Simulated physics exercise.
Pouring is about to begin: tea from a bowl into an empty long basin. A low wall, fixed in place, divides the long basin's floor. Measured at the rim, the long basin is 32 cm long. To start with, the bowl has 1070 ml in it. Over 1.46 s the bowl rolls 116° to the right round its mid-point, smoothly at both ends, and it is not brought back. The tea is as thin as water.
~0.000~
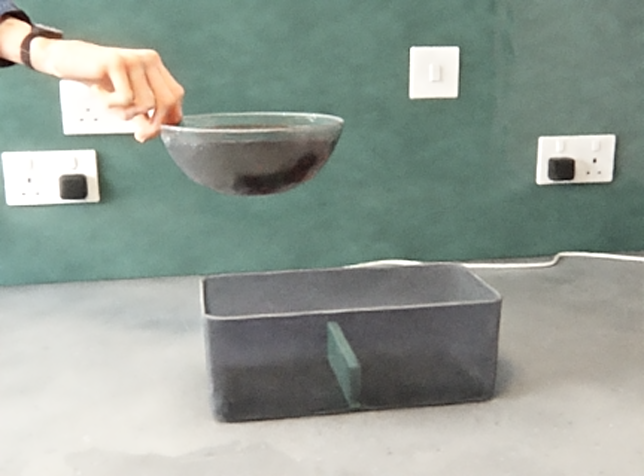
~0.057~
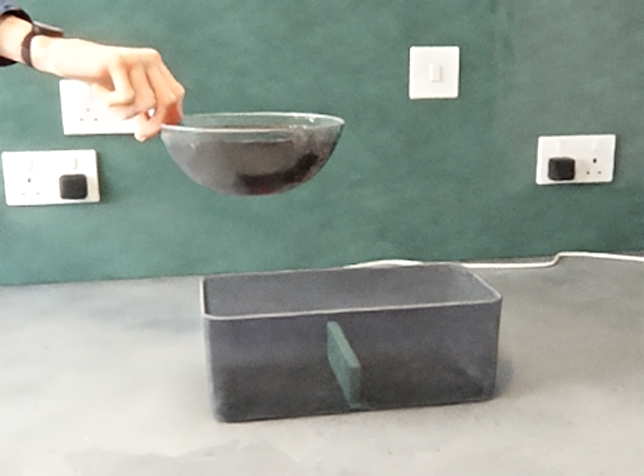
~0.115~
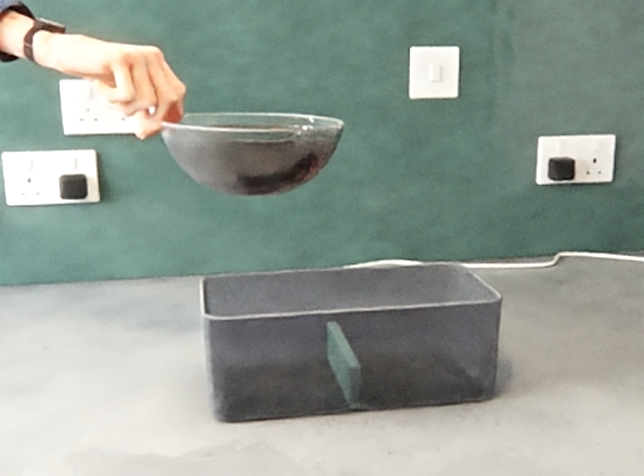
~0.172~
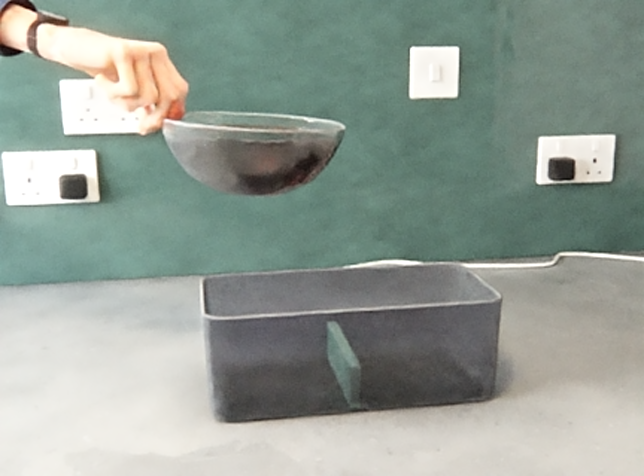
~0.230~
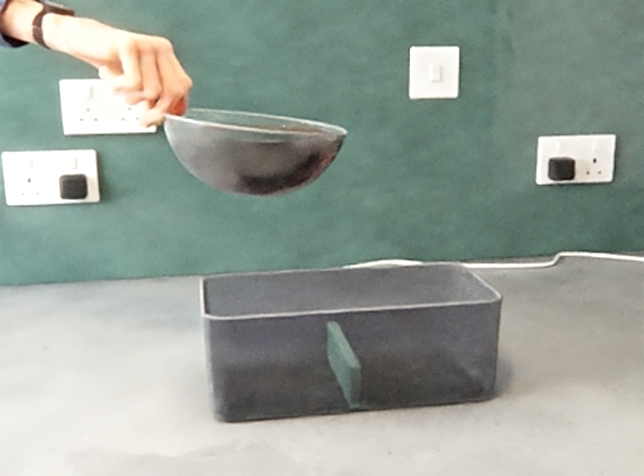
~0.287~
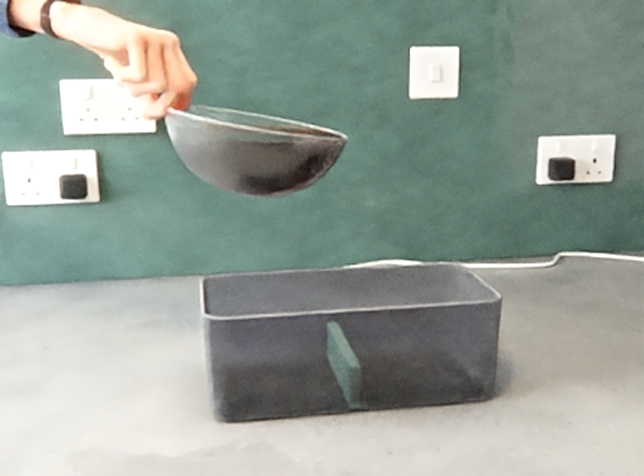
A grey tabletop stands against a green wall with white sockets and a switch, seen from the front and slightly above by a still camera. A hand with a dark wristband holds a clear bowl of dark tea at upper left, above a long, see-through grey basin with a low green divider. The hand lifts slightly as the bowl gradually tilts a little to the right.
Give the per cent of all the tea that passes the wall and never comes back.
I would say 83 percent.
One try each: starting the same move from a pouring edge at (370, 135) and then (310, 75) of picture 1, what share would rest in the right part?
About 90 %, then about 75 %.
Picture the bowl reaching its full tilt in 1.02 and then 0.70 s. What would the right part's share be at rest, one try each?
Try 1: 75 %; try 2: 60 %.
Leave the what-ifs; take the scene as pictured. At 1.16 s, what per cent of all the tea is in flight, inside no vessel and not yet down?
Something like 1 per cent of the total.
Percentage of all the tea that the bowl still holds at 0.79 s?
28 %.
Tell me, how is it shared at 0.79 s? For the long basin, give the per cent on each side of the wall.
Left roughly 0 per cent, right roughly 36.
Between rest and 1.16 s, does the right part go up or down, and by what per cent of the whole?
It falls by about 2.
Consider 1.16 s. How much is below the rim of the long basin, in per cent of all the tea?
98 %, more or less.
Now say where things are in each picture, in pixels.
In the first frame, it leans 0°; its right rim is at (341, 121); the tea meets the walls at (165, 135) and (335, 131); the long basin's rim runs from (203, 298) to (481, 281); the wall's top is at (343, 343).
In the second frame, it leans 0°; its right rim is at (341, 122); the tea meets the walls at (165, 136) and (335, 131).
In the third frame, it leans 2°; its right rim is at (341, 124); the tea meets the walls at (166, 134) and (335, 132).
In the fourth frame, it leans 4°; its right rim is at (342, 127); the tea meets the walls at (168, 133) and (337, 134).
In the fifth frame, it leans 7°; its right rim is at (344, 132); the tea meets the walls at (170, 133) and (339, 135).
In the sixth frame, it leans 11°; its right rim is at (345, 138); the tea meets the walls at (173, 133) and (341, 135).
By 0.79 s the tilt is 65° and 28 per cent is still to pour, 0 is left of the wall and 35 right of it.
By 1.16 s the tilt is 104° and 0 per cent is still to pour, 13 is left of the wall and 85 right of it.
By 1.54 s the tilt is 116° and 0 per cent is still to pour, 14 is left of the wall and 84 right of it.
By 1.96 s the tilt is 116° and 0 per cent is still to pour, 14 is left of the wall and 84 right of it.
At rest 15 per cent lies left of the wall, 83 right of it and 2 outside.
